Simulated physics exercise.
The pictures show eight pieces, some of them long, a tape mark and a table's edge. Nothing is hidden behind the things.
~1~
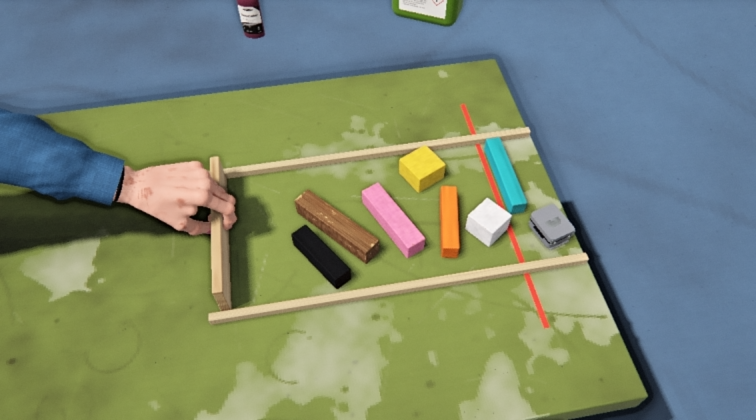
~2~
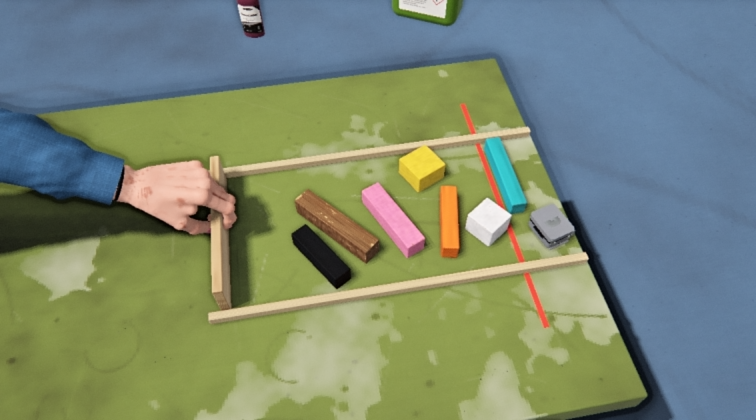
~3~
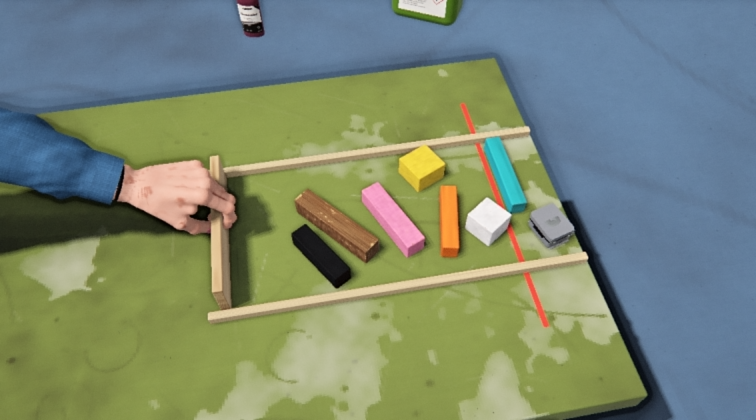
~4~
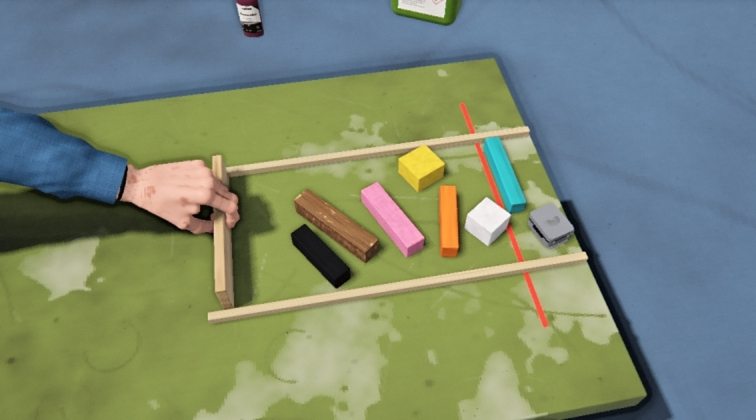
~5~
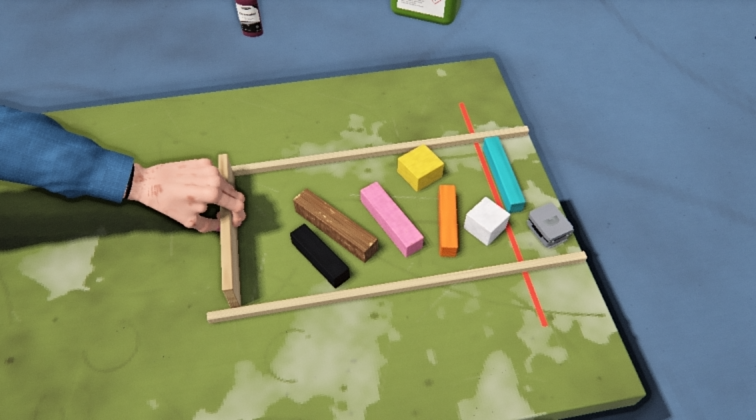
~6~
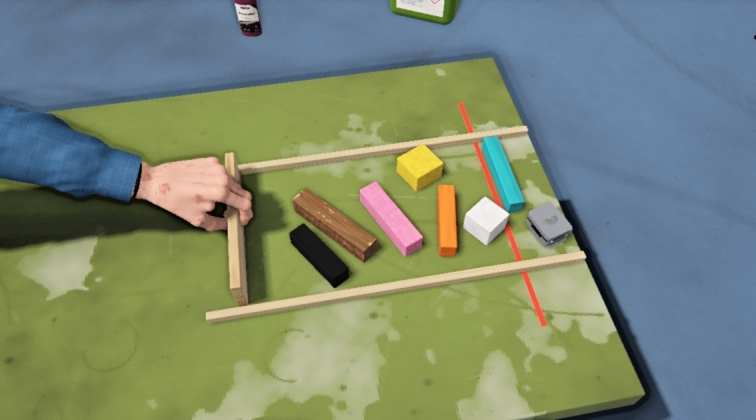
On a green, paint-worn tabletop, a hand held a wooden board upright between two long rails and slid it slightly to the right, while the scattered coloured blocks and sticks ahead of it stayed put.
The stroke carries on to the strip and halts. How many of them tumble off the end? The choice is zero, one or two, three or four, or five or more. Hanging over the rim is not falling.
In the end the number that fall off is three or four.
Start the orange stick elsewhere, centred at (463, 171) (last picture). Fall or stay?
From there it holds on.
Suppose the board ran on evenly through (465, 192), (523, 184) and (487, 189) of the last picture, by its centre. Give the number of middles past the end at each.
In that order 1, 5 and 2.
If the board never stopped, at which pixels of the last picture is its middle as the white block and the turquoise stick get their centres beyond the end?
Its middle is around (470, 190) and around (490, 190).
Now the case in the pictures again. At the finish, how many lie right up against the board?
That makes 2.
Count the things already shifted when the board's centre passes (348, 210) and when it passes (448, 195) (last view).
3 and 8.
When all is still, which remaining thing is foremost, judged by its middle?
That is the pink bar.
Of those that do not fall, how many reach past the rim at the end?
That would be 0.
A little later, none off yet; grey case at rest near (548, 226); turquoise stick at rest near (502, 173); white block at rest near (486, 221).
Next, none off yet; grey case at rest near (548, 226); turquoise stick at rest near (502, 173); white block moving near (495, 220).
Later still, none off yet; grey case tilted well over near (589, 236); turquoise stick shifted a little near (520, 168); white block shifted well along near (554, 212).
When it is over, the number that fall off is three or four; down, orange stick, white block, turquoise stick and grey case.
